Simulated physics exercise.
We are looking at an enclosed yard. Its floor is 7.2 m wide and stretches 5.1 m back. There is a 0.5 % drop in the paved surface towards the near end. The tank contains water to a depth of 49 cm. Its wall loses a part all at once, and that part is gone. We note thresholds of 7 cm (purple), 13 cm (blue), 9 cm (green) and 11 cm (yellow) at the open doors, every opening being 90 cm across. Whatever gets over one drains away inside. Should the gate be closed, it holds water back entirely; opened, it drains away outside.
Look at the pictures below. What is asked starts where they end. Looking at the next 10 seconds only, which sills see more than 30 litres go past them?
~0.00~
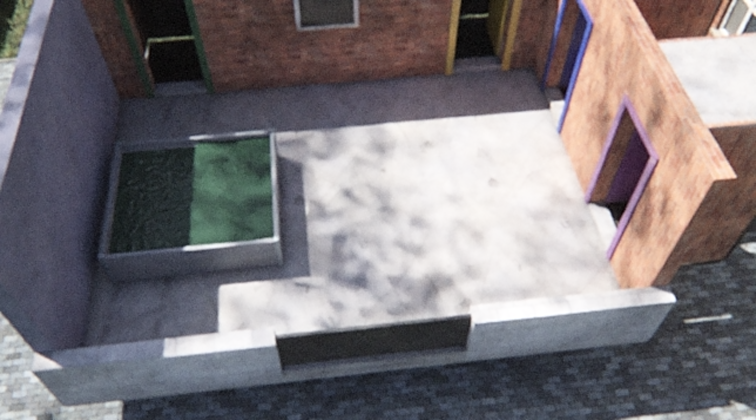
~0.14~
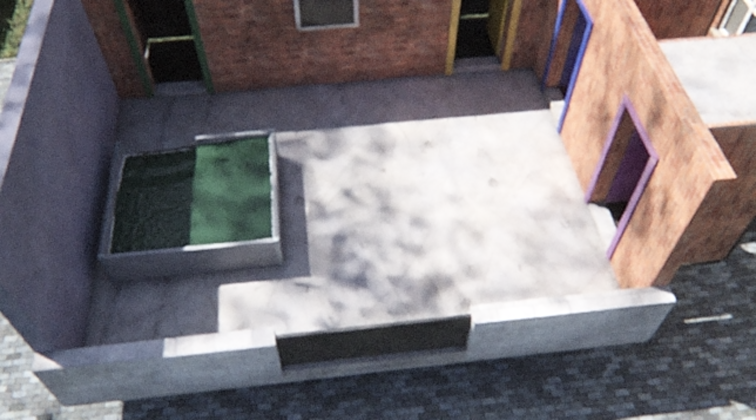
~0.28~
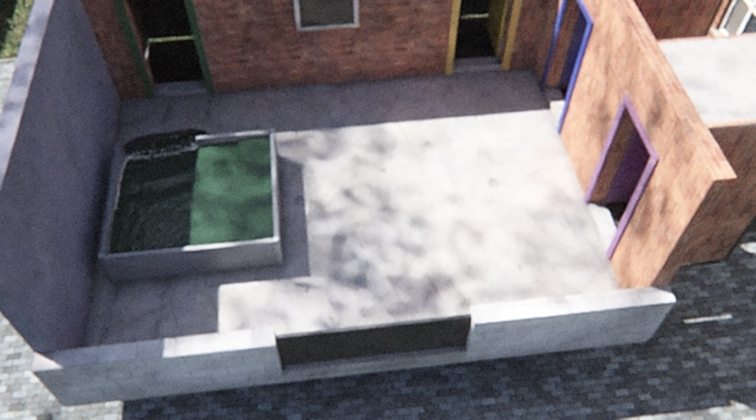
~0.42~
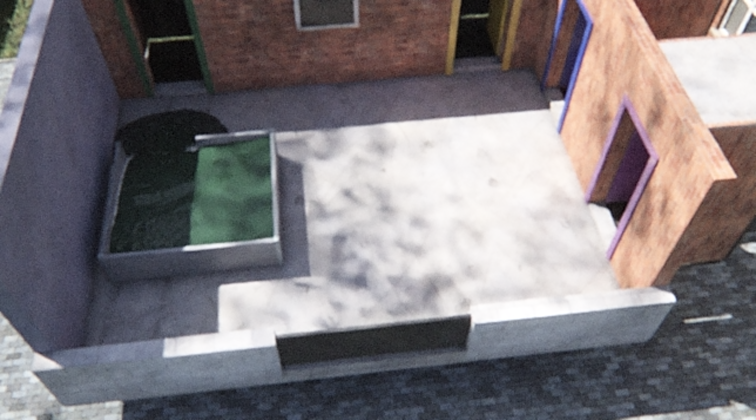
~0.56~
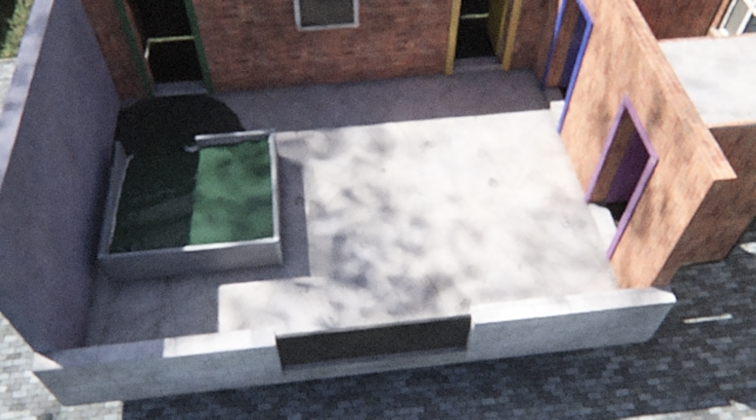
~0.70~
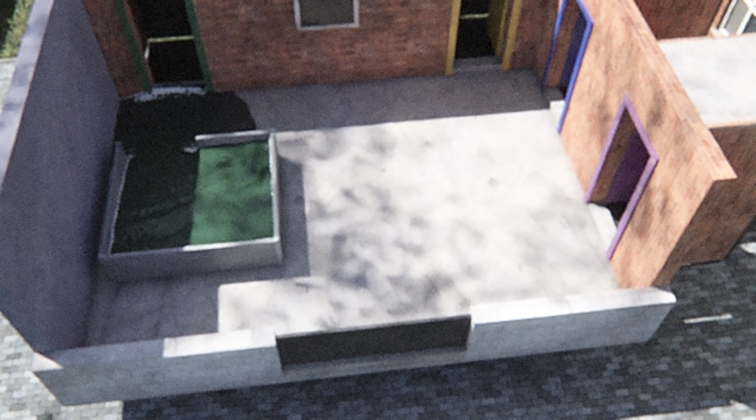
Over those seconds, the purple door sees 30 litres or less; the blue door sees 30 litres or less; the green door sees more than 30 litres; the yellow door sees 30 litres or less.
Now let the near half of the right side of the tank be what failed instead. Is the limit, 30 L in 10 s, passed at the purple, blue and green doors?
So purple tops it, blue stays lower, green stays lower.
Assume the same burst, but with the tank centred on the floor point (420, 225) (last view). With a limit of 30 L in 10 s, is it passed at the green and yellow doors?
For the green door, the amount is acceptable; for the yellow door, the amount is acceptable.
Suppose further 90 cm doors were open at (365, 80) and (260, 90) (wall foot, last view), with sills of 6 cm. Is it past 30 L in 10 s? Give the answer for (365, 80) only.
That one comes out less than that.
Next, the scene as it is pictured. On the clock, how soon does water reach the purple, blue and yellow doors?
Times: Purple 6.0 seconds, blue 4.5 seconds, yellow 3.8 seconds.
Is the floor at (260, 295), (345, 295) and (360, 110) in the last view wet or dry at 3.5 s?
First spot not yet wet, second not yet wet, third submerged.
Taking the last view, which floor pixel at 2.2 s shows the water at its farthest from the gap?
About pixel (372, 81).
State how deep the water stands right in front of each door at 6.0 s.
In centimetres - purple: 3, blue: 9, green: 16, yellow: 2.
After 1.4 s water covers 10 % of the floor and is deepest (40 cm) near (121, 101); purple door not reached, blue door not reached, green door 24 cm at the sill, 67 L in, yellow door not reached.
After 2.2 s water covers 15 % of the floor and is deepest (37 cm) near (132, 100); purple door not reached, blue door not reached, green door 31 cm at the sill, 178 L in, yellow door not reached.
After 3.5 s water covers 30 % of the floor and is deepest (24 cm) near (196, 95); purple door not reached, blue door not reached, green door 23 cm at the sill, 314 L in, yellow door not reached.
After 6.0 s water covers 70 % of the floor and is deepest (16 cm) near (115, 139); purple door 3 cm at the sill, 0 L in, blue door 9 cm at the sill, 0 L in, green door 16 cm at the sill, 425 L in, yellow door 2 cm at the sill, 0 L in.
After 10.0 s water covers 90 % of the floor and is deepest (10 cm) near (616, 317); purple door 5 cm at the sill, 0 L in, blue door 6 cm at the sill, 0 L in, green door 9 cm at the sill, 459 L in, yellow door 5 cm at the sill, 0 L in.
